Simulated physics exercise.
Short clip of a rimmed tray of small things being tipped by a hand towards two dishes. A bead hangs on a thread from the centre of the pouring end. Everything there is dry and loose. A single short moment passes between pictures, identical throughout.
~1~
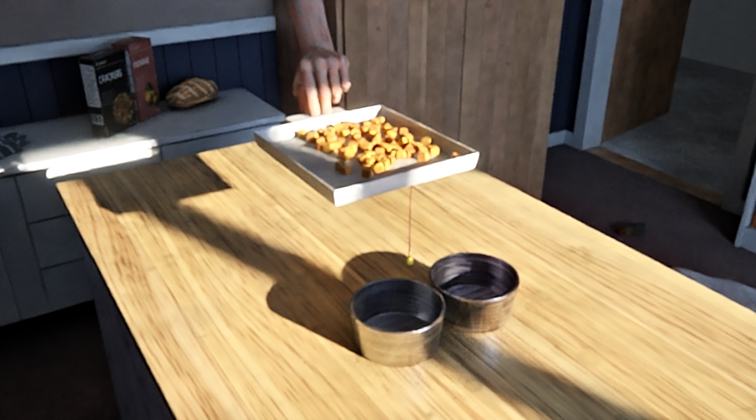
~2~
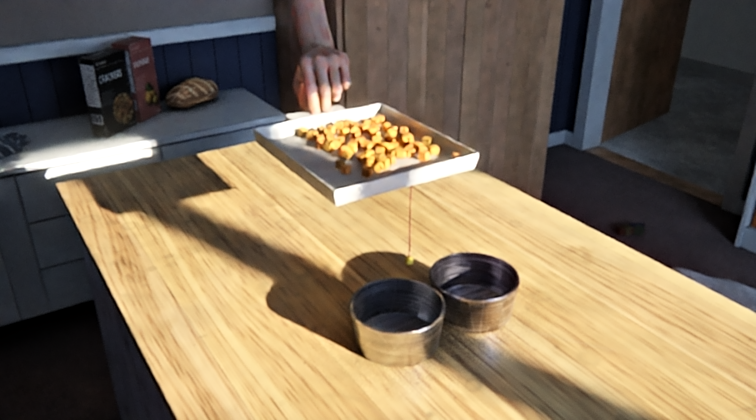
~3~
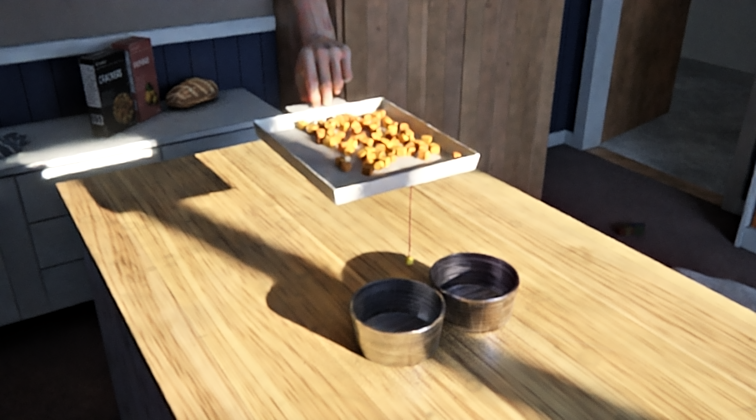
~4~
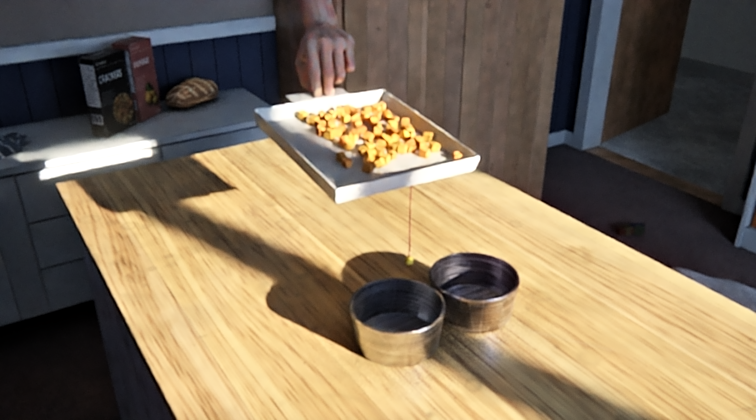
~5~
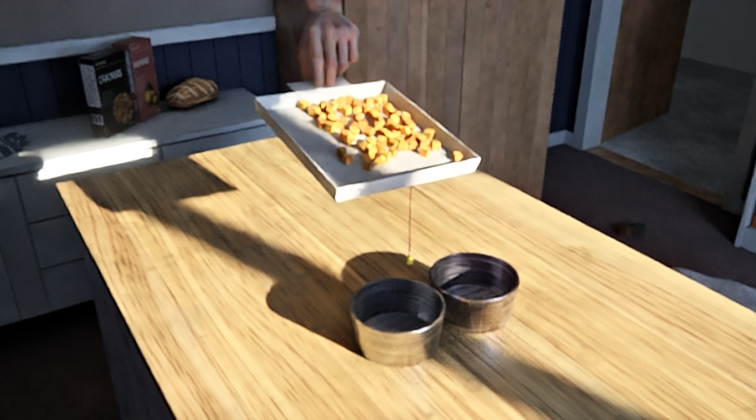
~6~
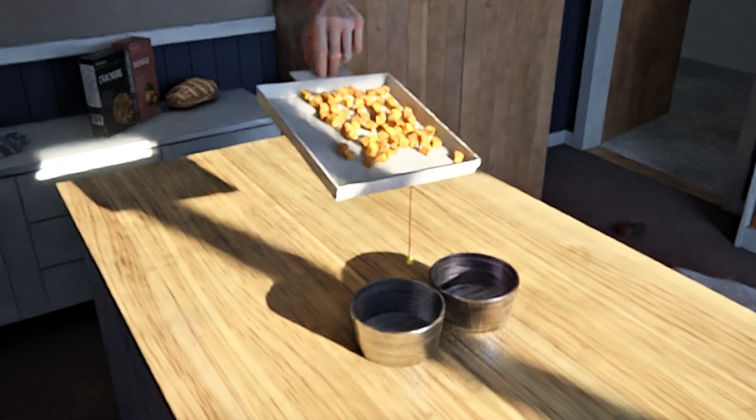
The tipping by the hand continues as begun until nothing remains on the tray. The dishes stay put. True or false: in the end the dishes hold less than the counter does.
False.
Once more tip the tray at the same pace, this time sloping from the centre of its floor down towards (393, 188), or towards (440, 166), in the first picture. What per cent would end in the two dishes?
Respectively 90 % and 20 %.
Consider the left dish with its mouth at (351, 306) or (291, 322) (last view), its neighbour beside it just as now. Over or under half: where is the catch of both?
The first place gets a lesser share, the second a lesser share.
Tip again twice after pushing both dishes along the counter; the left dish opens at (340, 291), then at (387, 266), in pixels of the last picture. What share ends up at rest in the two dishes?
10 %, then 10 %.
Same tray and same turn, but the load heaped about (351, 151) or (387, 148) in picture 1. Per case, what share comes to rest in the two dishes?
Shares in turn: 70 % and 70 %.
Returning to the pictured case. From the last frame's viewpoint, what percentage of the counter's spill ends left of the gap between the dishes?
0 in a hundred, roughly.
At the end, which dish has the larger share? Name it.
Fuller side: Right of the pair.
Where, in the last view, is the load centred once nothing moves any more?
About (479, 302).
Soon, tray tipped steeply; nearly all on the tray; a stray few in the air.
A while on, tray tipped past a quarter turn; nearly all on the tray; a stray few outside both; a stray few in the air.
Towards the end, tray tipped past a quarter turn; a small part in the left dish; about two thirds in the right dish; about a quarter outside both.
Finally, tray tipped past a quarter turn; a small part in the left dish; about two thirds in the right dish; about a quarter outside both.
